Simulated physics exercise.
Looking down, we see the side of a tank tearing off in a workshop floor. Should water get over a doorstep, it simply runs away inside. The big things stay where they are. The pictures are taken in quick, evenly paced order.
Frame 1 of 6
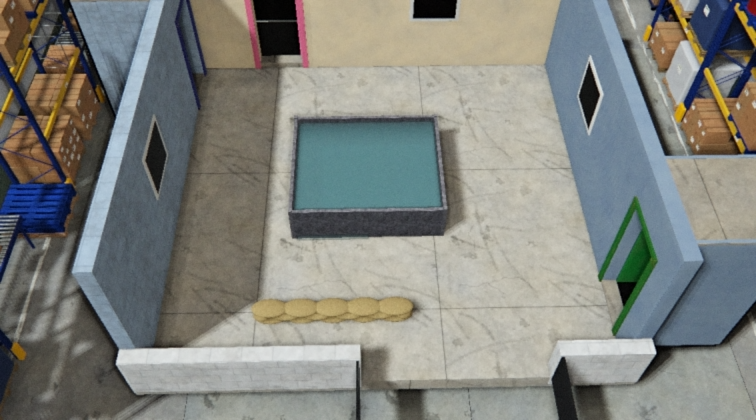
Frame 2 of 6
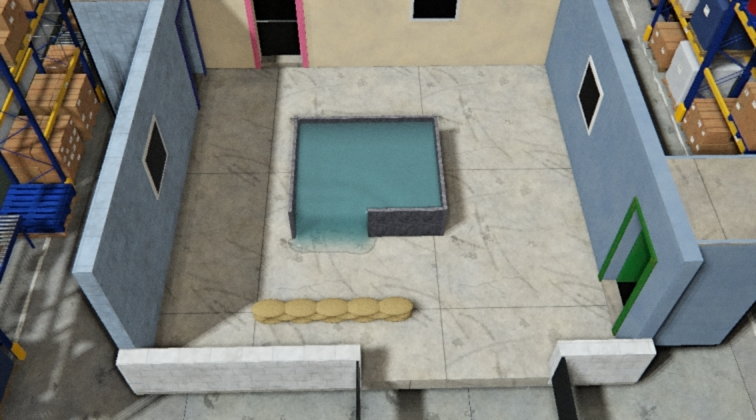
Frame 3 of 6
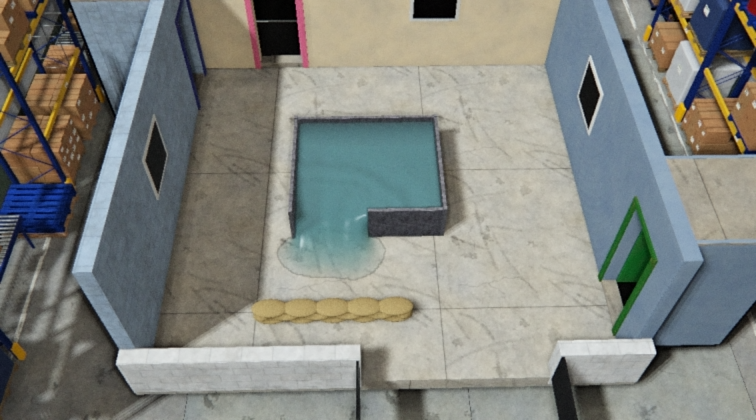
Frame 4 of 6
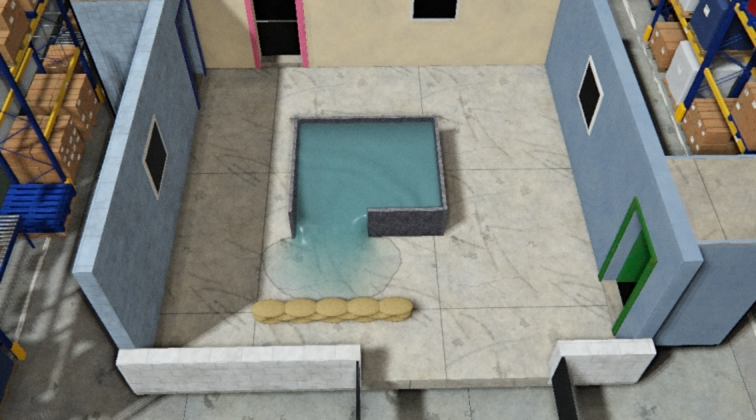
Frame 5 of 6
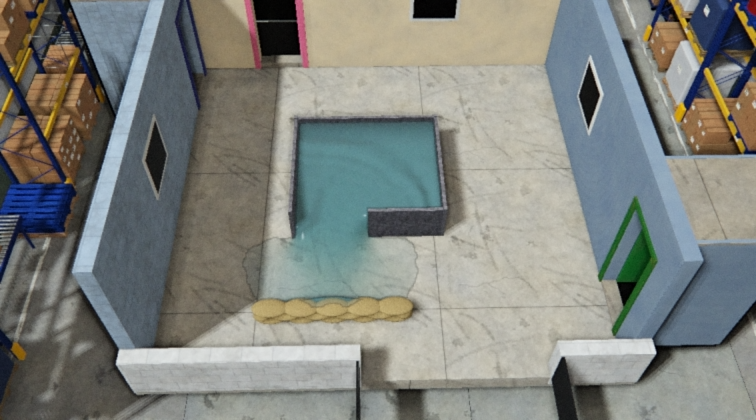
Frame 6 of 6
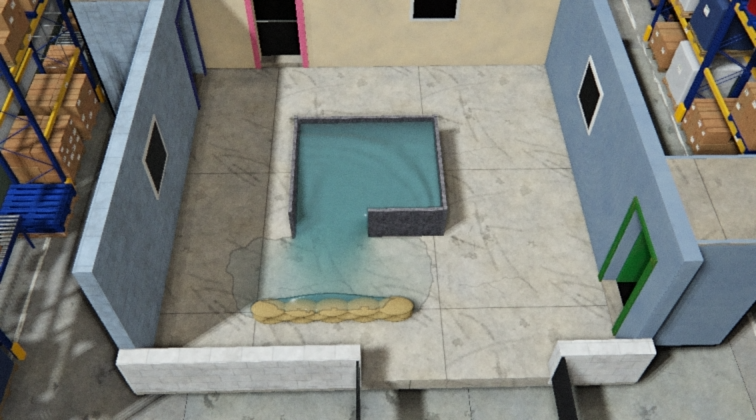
A square, dark-walled tank of teal water loses part of its near side in a workshop, seen from high above by a still camera. Blue walls flank the pale marbled floor, with a green-framed doorway at right, a pink-framed one behind, and tan sandbags in front. Water pours from the gap's left side, fans across the floor, reaches the sandbags and spreads around their ends.
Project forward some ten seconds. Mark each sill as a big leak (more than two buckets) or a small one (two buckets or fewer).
Blue door: Small; green door: Big; pink door: Small.
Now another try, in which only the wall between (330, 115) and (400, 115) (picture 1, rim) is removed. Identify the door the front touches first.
I'd go with the one in pink.
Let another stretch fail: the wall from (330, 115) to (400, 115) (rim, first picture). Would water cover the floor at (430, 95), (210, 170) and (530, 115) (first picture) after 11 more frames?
Going through them, the first would be submerged, the next still bare and the last still bare.
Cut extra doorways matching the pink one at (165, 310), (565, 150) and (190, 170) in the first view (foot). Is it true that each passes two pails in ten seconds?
Checking each in order, the first beats the threshold, the second misses the threshold, and the third misses the threshold.
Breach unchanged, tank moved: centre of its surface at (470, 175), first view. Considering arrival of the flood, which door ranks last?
In my view it is the one in pink.
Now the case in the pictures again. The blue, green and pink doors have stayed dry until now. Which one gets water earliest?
Answer: The green door.
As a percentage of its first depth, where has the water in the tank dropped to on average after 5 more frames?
About 74 %.
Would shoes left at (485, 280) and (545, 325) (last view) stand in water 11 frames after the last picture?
Lab note, in the order given: Wet through; wet through.
A moment on, water covers 20 % of the floor; the blue door not reached, the green door not reached, the pink door not reached.
Next, water covers 35 % of the floor; the blue door not reached, the green door not reached, the pink door not reached.
Then, water covers 55 % of the floor; the blue door not reached, the green door under two buckets in, the pink door not reached.
Later, water covers 80 % of the floor; the blue door wet at the sill, nothing in, the green door over two buckets in, the pink door wet at the sill, nothing in.
In the end, water covers 95 % of the floor; the blue door under two buckets in, the green door far over two buckets in, the pink door wet at the sill, nothing in.
